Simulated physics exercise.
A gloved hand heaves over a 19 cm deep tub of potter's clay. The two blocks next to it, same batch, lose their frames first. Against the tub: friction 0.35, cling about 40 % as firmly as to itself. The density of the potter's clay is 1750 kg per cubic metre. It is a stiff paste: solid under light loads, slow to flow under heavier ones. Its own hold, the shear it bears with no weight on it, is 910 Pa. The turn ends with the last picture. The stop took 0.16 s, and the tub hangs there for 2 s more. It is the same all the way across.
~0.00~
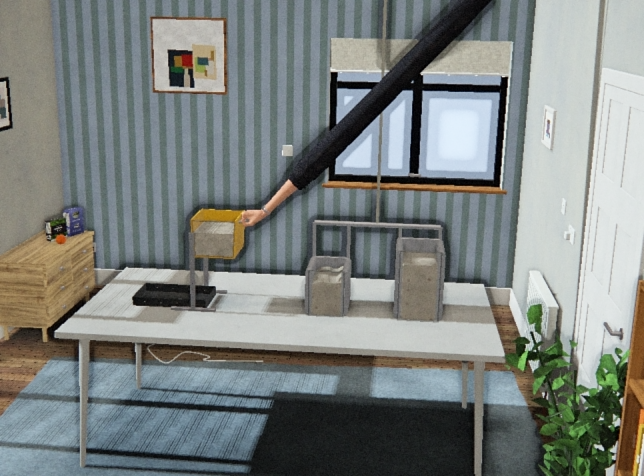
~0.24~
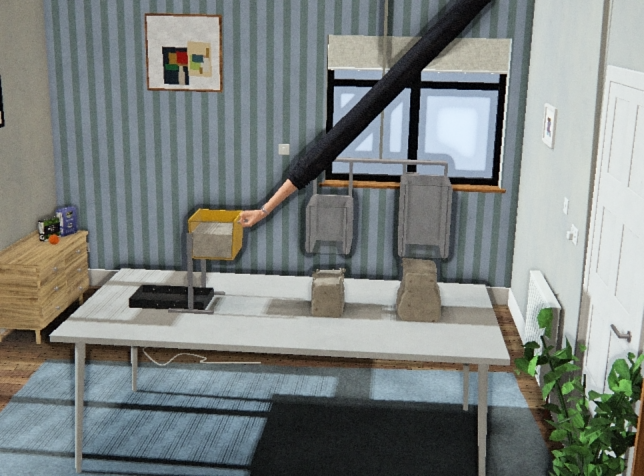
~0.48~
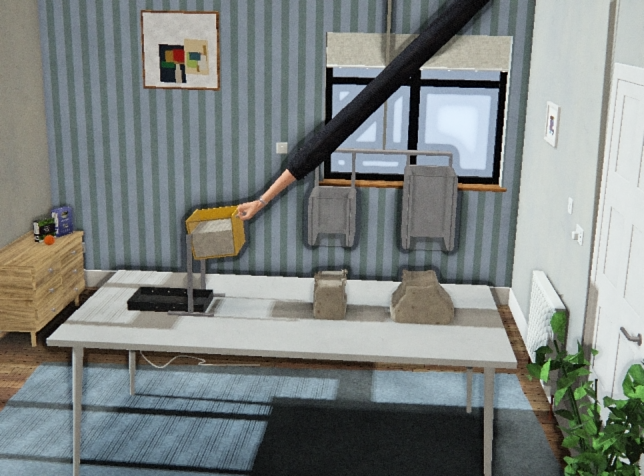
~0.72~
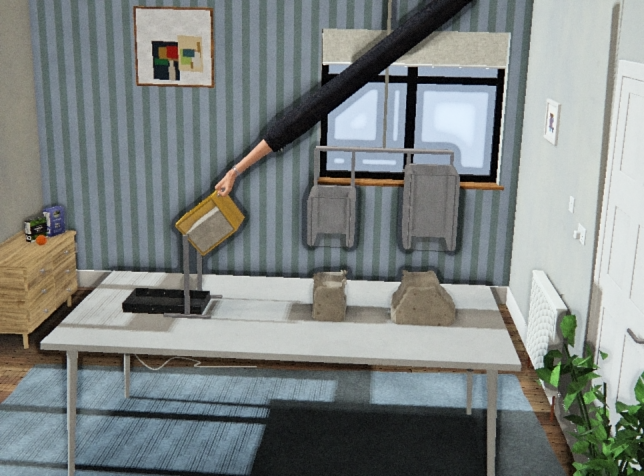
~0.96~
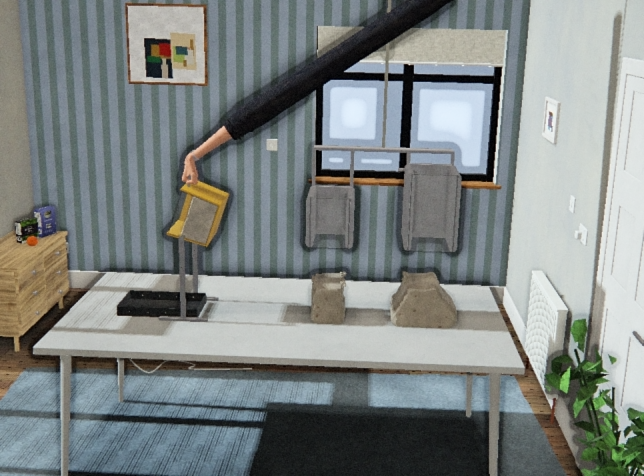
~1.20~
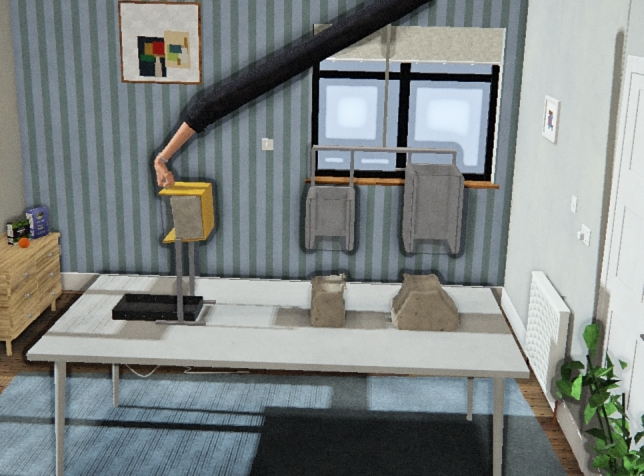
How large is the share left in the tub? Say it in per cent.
It comes to some 48 %.
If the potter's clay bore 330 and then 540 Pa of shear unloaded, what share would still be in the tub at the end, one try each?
In that order: 50 %, 50 %.
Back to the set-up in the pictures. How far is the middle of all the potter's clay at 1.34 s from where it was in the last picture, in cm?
About 3 cm.
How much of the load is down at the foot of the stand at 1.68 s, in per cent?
Some 0 per cent.
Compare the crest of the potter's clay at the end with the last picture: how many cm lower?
Some 10 cm.
By 1.34 s, the tub is at 93 degrees and holds 100 %.
By 1.51 s, the tub is at 93 degrees and holds 94 %.
By 1.68 s, the tub is at 93 degrees and holds 80 %.
By 1.85 s, the tub is at 93 degrees and holds 58 %.
By 3.20 s, at the end, the tub is at 93 degrees and holds 48 %.
